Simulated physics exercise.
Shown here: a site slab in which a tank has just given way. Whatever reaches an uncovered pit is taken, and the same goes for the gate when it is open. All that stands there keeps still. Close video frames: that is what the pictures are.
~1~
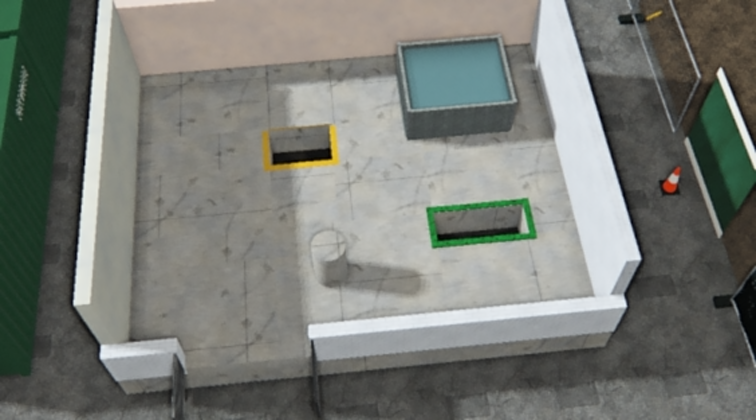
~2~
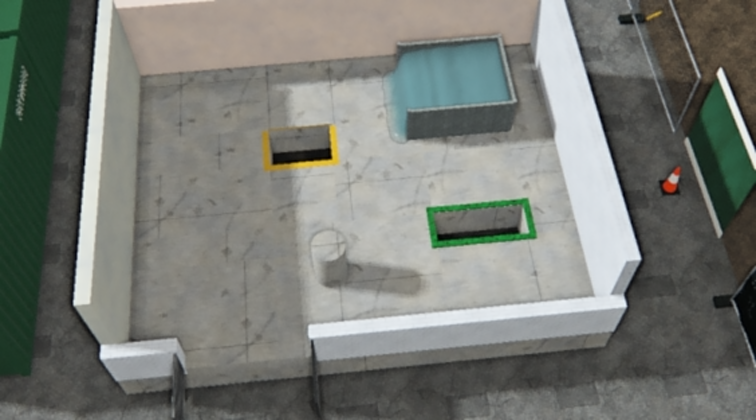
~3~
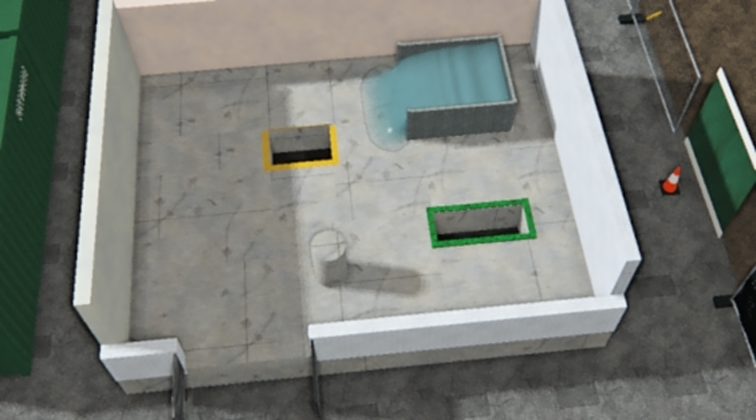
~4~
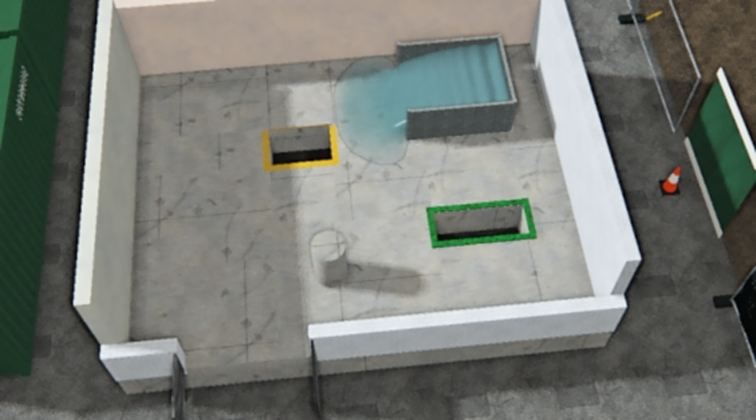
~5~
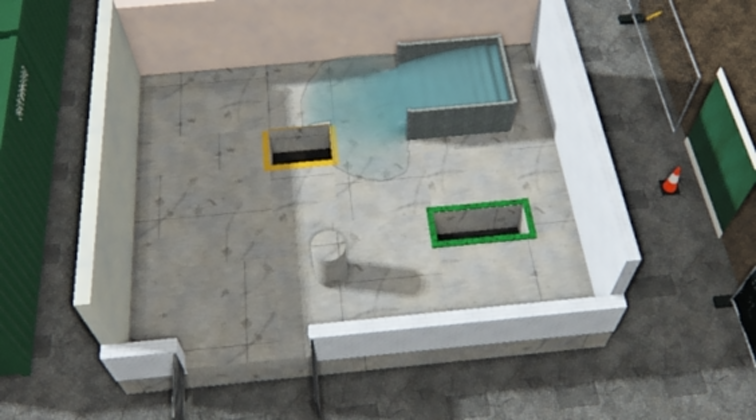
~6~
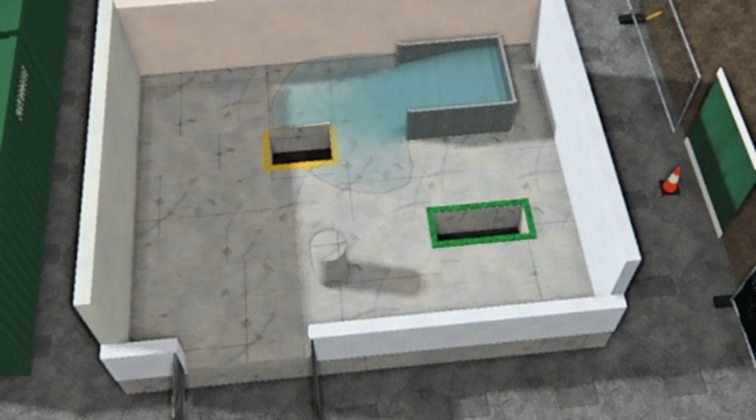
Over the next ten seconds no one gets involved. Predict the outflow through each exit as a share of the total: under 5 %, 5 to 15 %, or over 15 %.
Prediction: The gate passes over 15 %; the yellow pit passes over 15 %; the green pit passes under 5 %.
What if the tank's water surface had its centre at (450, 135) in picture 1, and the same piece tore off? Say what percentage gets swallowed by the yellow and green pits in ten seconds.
I'd say yellow gets 40 % and green gets 0 %.
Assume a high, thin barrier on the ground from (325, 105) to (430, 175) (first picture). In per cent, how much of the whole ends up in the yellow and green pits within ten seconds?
Yellow 4 %, green 0 %.
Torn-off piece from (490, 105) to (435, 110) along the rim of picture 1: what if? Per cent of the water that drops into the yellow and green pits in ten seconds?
The yellow pit takes 0 per cent and the green pit 50 per cent.
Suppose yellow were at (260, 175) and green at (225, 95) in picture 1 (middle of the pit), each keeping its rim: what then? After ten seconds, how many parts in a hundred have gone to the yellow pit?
Out of a hundred parts, 30 go to yellow.
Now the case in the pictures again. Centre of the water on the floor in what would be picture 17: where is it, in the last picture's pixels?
Close to pixel (335, 111).
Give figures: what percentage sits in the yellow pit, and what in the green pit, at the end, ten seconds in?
The first holds 34 per cent and the second 0 per cent.
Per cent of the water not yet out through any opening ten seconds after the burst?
My reckoning gives about 44 %.
A moment on, water covers 30 % of the floor; the gate 0 %, the yellow pit 10 %, the green pit 0 %.
Next, water covers 35 % of the floor; the gate 0 %, the yellow pit 19 %, the green pit 0 %.
Then, water covers 50 % of the floor; the gate 0 %, the yellow pit 25 %, the green pit 0 %.
Later, water covers 55 % of the floor; the gate 7 %, the yellow pit 30 %, the green pit 0 %.
In the end, water covers 70 % of the floor; the gate 21 %, the yellow pit 34 %, the green pit 0 %.
